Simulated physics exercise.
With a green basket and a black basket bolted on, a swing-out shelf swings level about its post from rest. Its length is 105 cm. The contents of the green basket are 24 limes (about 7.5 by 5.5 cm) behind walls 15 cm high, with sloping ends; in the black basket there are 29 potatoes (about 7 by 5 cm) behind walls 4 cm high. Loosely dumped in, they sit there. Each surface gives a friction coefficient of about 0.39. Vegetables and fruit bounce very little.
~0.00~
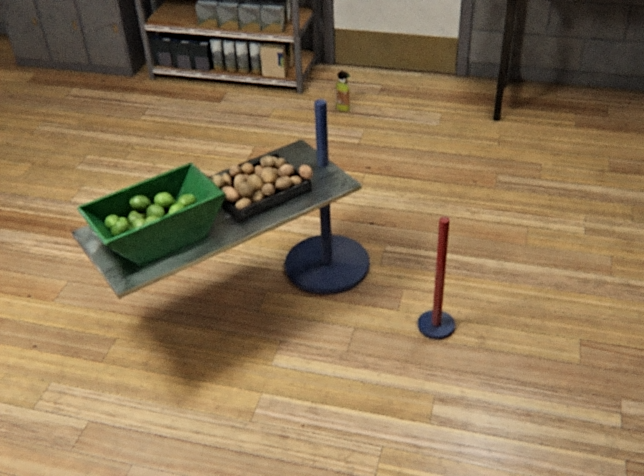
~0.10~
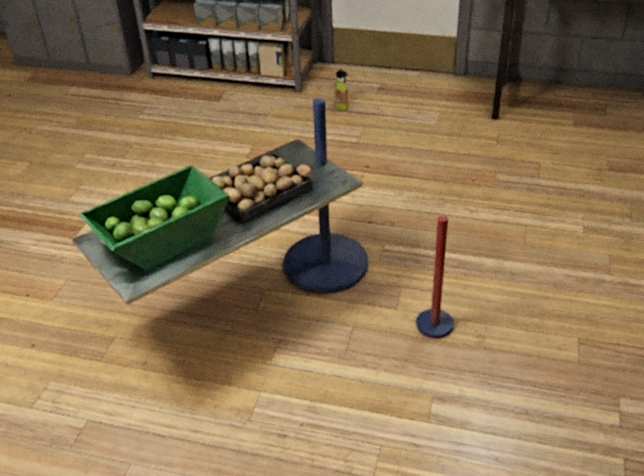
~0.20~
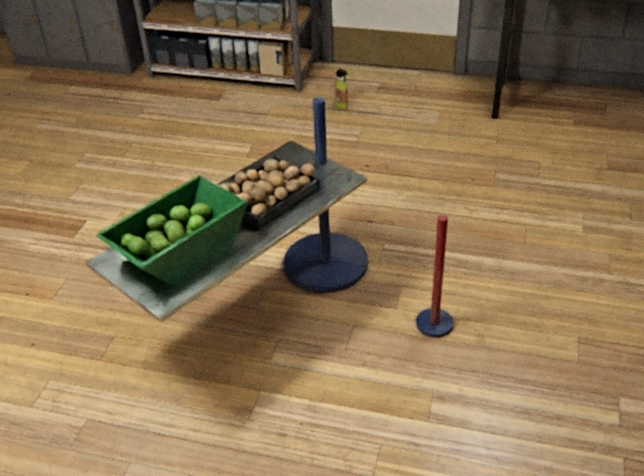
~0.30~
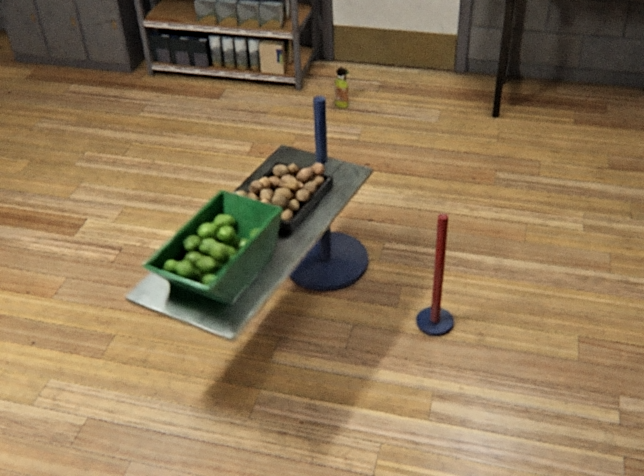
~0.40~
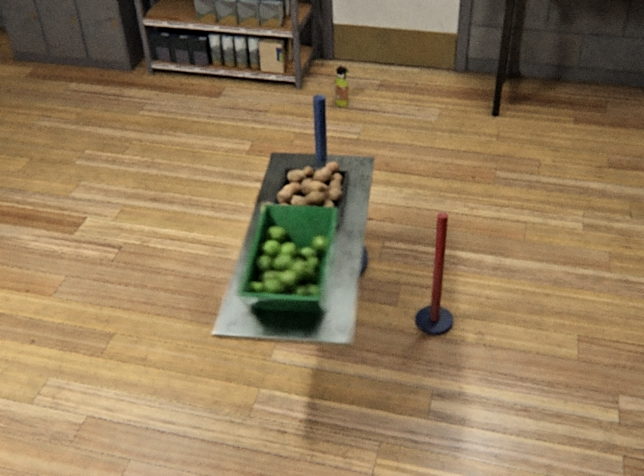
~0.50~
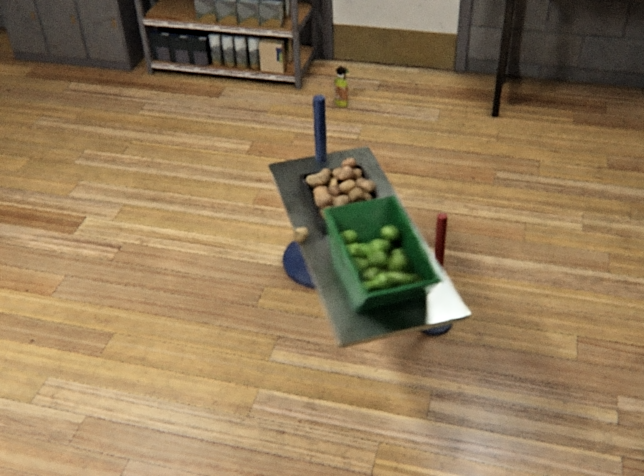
A grey shelf carrying limes and potatoes swings rightward around its blue post toward a red post.
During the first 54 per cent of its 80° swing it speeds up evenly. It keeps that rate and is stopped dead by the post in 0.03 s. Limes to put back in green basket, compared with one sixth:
Fewer.
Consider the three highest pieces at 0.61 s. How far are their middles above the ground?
Close to 76 cm up.
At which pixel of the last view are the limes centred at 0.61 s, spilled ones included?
Close to (426, 252).
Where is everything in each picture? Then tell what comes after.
In the first frame (each is followed by its nearest rim corner in this view), green basket, (107, 241); black basket (its farthest corner), (275, 155); turned through 0°; none out.
Green basket, (114, 247); black basket, (273, 155); turned through 3°, in the second frame.
Green basket, (143, 265); black basket, (273, 158); turned through 12°, in the third frame.
Green basket, (208, 287); black basket, (277, 163); turned through 27°, in the fourth frame.
Green basket, (319, 297); black basket, (286, 170); turned through 48°; 2 out, in the fifth frame.
Green basket, (441, 278); black basket, (302, 176); turned through 70°; 3 out, the lowest potato at (301, 235), in the sixth frame.
After 0.53 s, it reaches the stop.
After 0.61 s, green basket 24 in, 0 out and black basket 25 in, 4 out.
After 0.73 s, green basket 23 in, 1 out and black basket 21 in, 8 out.
After 0.95 s, green basket 22 in, 2 out and black basket 21 in, 8 out.
Outcome (at 1.38 s), green basket 22 in, 2 out and black basket 21 in, 8 out. Asked share, 2 of 24, 8 per cent.
